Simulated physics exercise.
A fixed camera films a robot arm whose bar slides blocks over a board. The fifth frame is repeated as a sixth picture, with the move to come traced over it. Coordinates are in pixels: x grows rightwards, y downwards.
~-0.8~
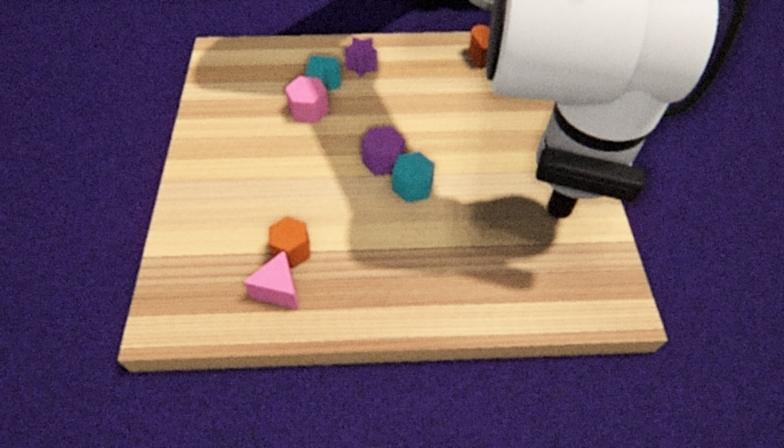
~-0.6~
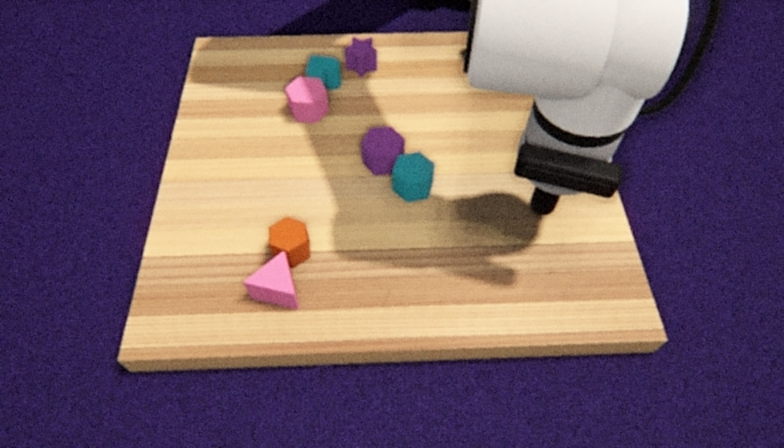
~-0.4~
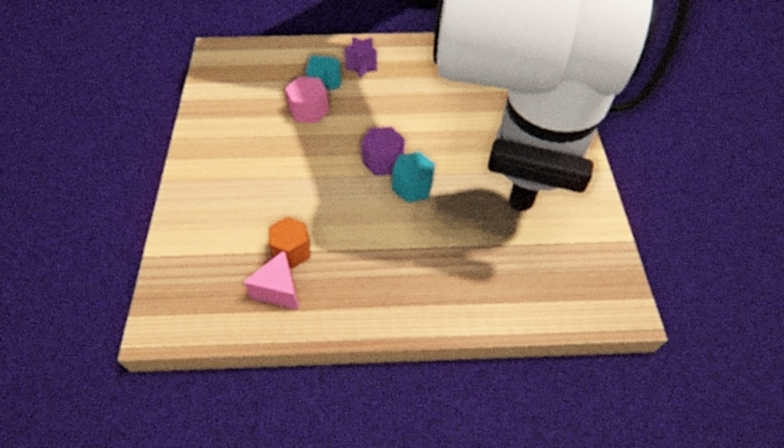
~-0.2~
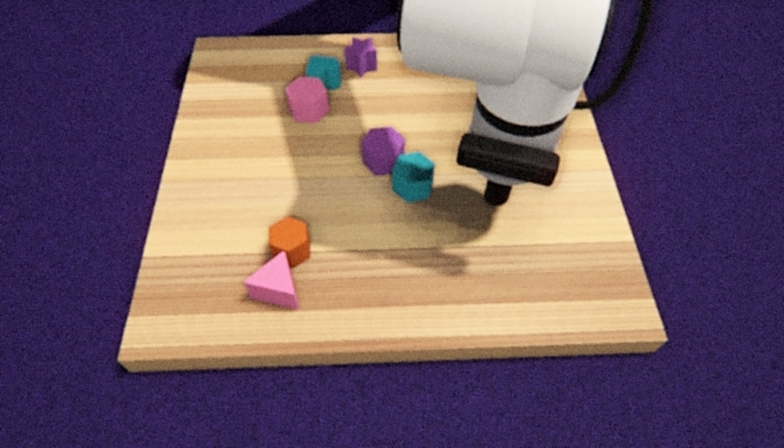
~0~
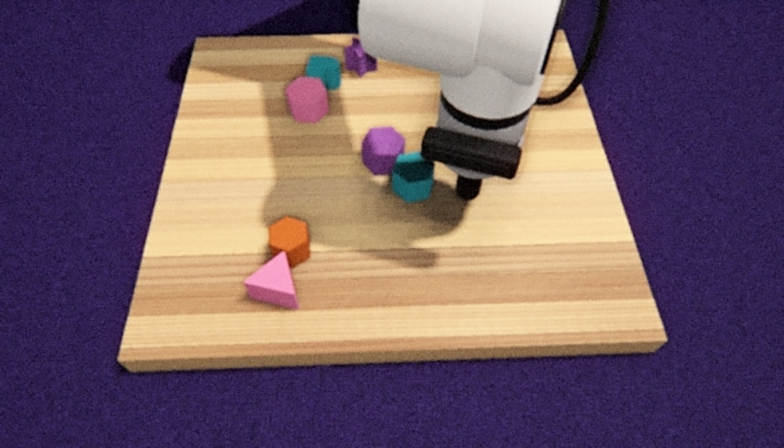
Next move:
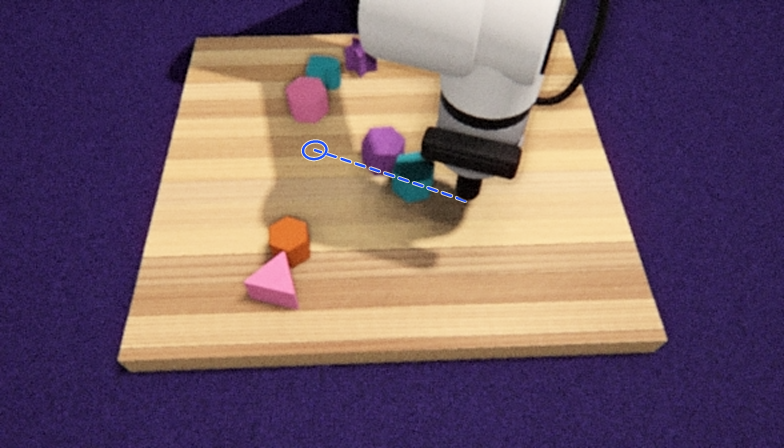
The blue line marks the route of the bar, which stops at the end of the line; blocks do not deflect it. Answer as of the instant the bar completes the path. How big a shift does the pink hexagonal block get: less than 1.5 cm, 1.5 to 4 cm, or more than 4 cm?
If I had to pick, the pink hexagonal block travels less than 1.5 cm here.
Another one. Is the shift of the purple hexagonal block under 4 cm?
I expect not.
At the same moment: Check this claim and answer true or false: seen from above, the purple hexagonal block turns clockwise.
This is true.
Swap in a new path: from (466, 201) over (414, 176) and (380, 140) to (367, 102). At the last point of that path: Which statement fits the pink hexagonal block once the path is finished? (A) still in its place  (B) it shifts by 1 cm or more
A (still in its place)
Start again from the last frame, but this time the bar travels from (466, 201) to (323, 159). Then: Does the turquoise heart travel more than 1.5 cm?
No, that is not what happens.
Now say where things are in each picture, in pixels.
The first frame shows tip of the bar at (559, 210), middles of tops, pink hexagonal block at (306, 89), purple hexagonal block at (383, 140), turquoise hexagonal block at (414, 167).
The second frame shows bar at (542, 206), nothing pushed.
The third frame shows bar at (521, 202), nothing pushed.
The fourth frame shows bar at (496, 197), nothing pushed.
The fifth frame shows bar at (467, 192), pink hexagonal block at (306, 89), purple hexagonal block at (383, 140), turquoise hexagonal block at (414, 167).
The line goes in a line from (466, 201) to (315, 150).
The first path, step by step. One third of the way, bar at (414, 174); purple hexagonal block at (369, 134), turned 40° clockwise; turquoise hexagonal block at (382, 162), turned 15° anticlockwise.
Two thirds of the way, bar at (362, 156); purple hexagonal block at (351, 122), turned 80° clockwise; turquoise hexagonal block at (332, 158), turned 60° anticlockwise.
At the end, bar at (313, 141); pink hexagonal block unmoved; purple hexagonal block at (338, 112), turned 140° clockwise; turquoise hexagonal block at (321, 160), turned 80° anticlockwise.
